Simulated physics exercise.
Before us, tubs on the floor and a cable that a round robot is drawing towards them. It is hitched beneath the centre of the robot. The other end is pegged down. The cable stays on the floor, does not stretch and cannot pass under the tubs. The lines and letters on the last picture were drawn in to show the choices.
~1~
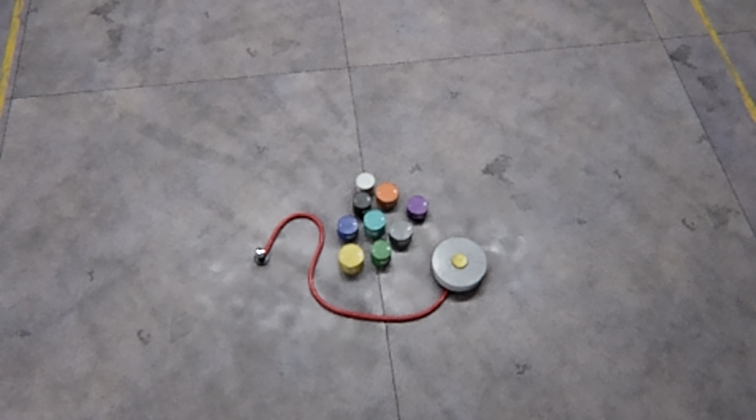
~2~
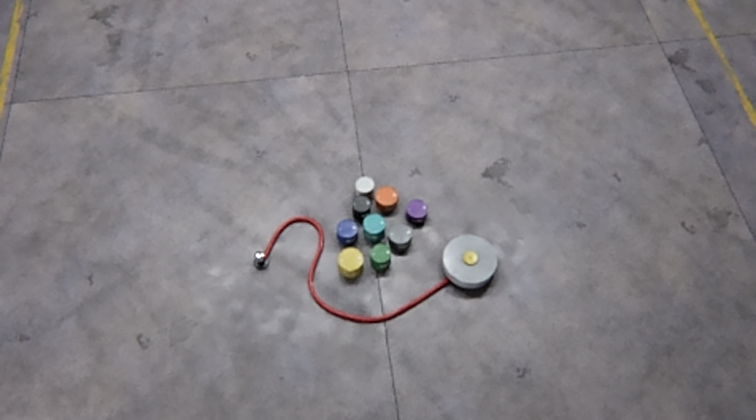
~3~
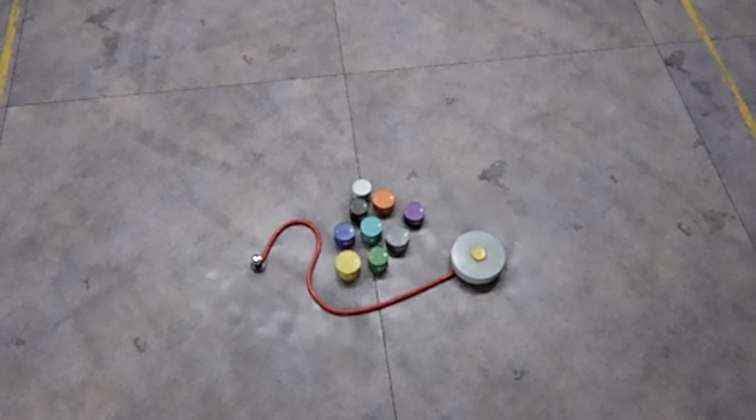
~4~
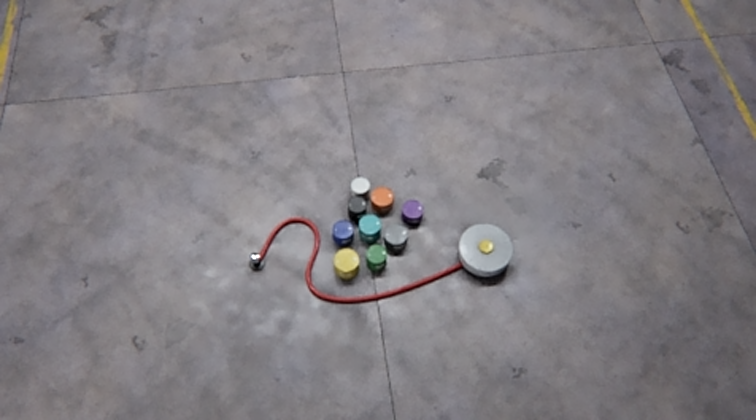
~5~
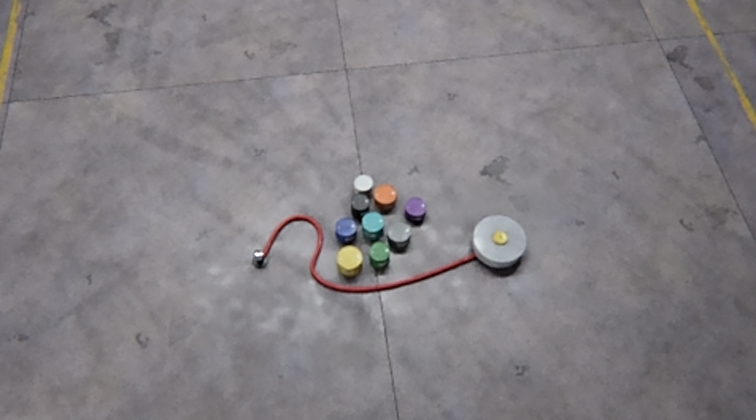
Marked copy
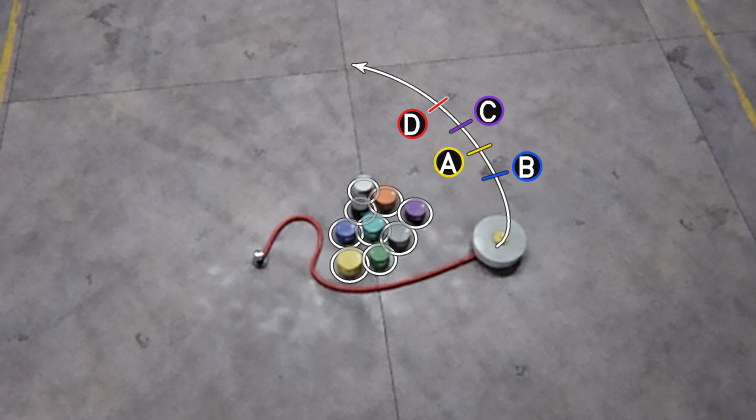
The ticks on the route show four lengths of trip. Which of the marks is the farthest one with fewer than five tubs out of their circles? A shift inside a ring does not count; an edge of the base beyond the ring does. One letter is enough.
Stop at D.
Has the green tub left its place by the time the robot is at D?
Yes.
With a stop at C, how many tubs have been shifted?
By then, none.
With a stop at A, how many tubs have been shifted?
The count is none.
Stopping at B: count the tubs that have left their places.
By then, none.
On the marked copy, A at (479, 150); B at (495, 176); C at (461, 126); D at (438, 105); the route from (497, 246) via (461, 126) to (353, 65).
Following D. Soon after the start, robot (503, 186).
Later, robot (473, 135).
In the end, robot (439, 100); yellow tub (349, 251); green tub (375, 247); grey tub (395, 232); two over the rings.
As for the rest, A is within the limit but short; B is within the limit but short; C is within the limit but short.
